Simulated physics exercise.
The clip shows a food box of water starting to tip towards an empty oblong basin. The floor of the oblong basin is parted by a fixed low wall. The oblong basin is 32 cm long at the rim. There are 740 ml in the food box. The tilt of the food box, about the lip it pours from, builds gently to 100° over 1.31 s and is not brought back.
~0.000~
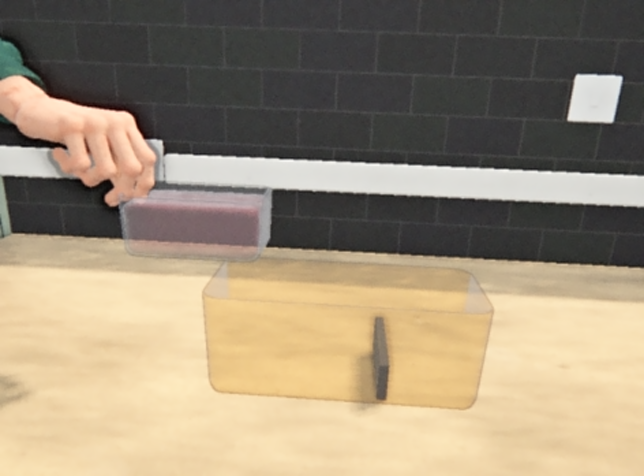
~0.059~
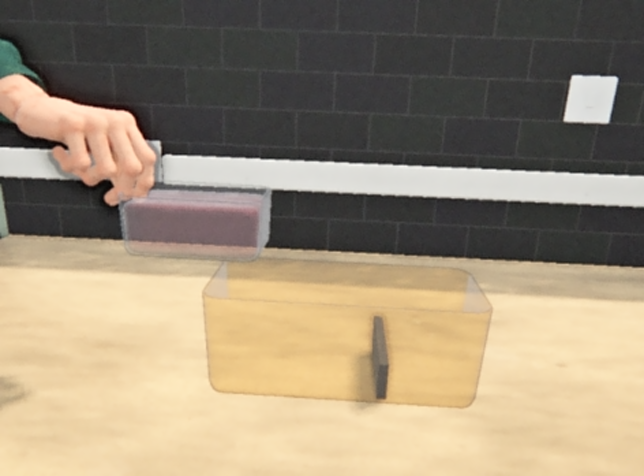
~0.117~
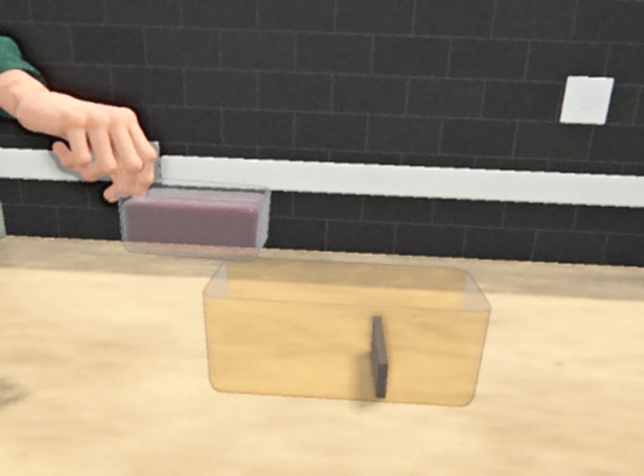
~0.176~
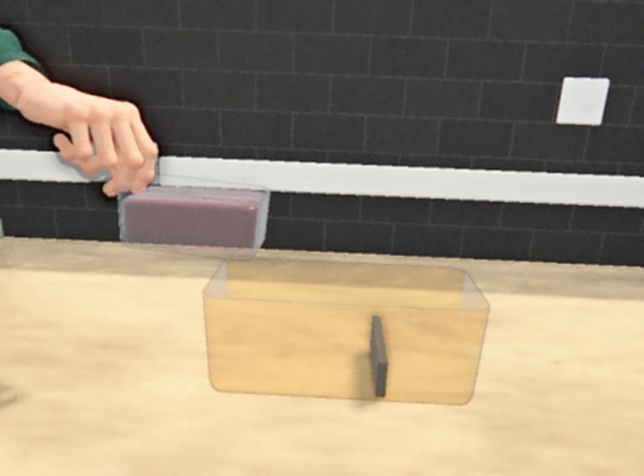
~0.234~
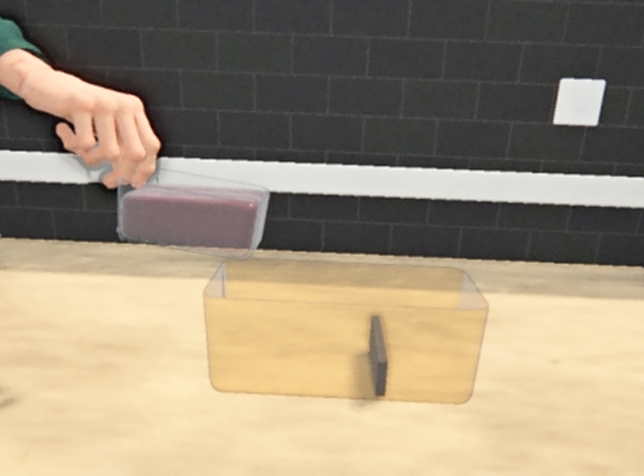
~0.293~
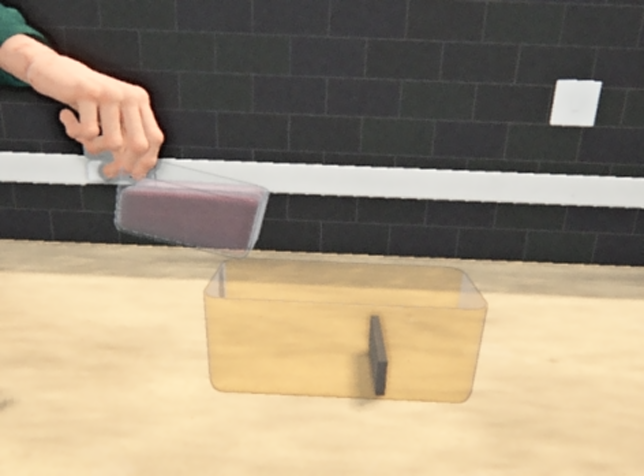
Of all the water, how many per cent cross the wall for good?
About 8 per cent.
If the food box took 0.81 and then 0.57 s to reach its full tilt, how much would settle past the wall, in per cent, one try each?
First 20, then 20 per cent.
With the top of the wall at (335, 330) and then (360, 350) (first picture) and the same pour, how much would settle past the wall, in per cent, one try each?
In turn about 65 and 40 per cent.
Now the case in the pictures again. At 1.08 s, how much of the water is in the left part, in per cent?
Some 76 per cent.
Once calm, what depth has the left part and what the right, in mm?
Left about 26 mm, right about 4 mm.
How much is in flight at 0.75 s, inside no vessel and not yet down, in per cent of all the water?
Some 36 per cent.
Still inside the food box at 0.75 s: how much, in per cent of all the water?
About 46 per cent.
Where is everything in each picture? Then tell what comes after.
The first frame shows tilt 0°; pouring edge (266, 196); surface from (137, 196) to (265, 203); the oblong basin's rim runs from (215, 276) to (482, 292); the wall's top is at (382, 340).
The second frame shows tilt 1°; pouring edge (265, 196); surface from (137, 196) to (264, 202).
The third frame shows tilt 2°; pouring edge (265, 197); surface from (137, 195) to (265, 201).
The fourth frame shows tilt 4°; pouring edge (265, 197); surface from (136, 193) to (264, 199).
The fifth frame shows tilt 8°; pouring edge (265, 197); surface from (135, 189) to (264, 196).
The sixth frame shows tilt 12°; pouring edge (264, 198); surface from (134, 184) to (265, 193).
Then, 0.75 s in, the tilt is 61° and 46 per cent is still to pour, 19 is left of the wall and 0 right of it.
Then, 1.08 s in, the tilt is 93° and 10 per cent is still to pour, 77 is left of the wall and 2 right of it.
Then, 1.43 s in, the tilt is 100° and 1 per cent is still to pour, 88 is left of the wall and 4 right of it.
Then, 1.81 s in, the tilt is 100° and 0 per cent is still to pour, 86 is left of the wall and 8 right of it.
Finally, 86 per cent lies left of the wall, 8 right of it and 6 outside.
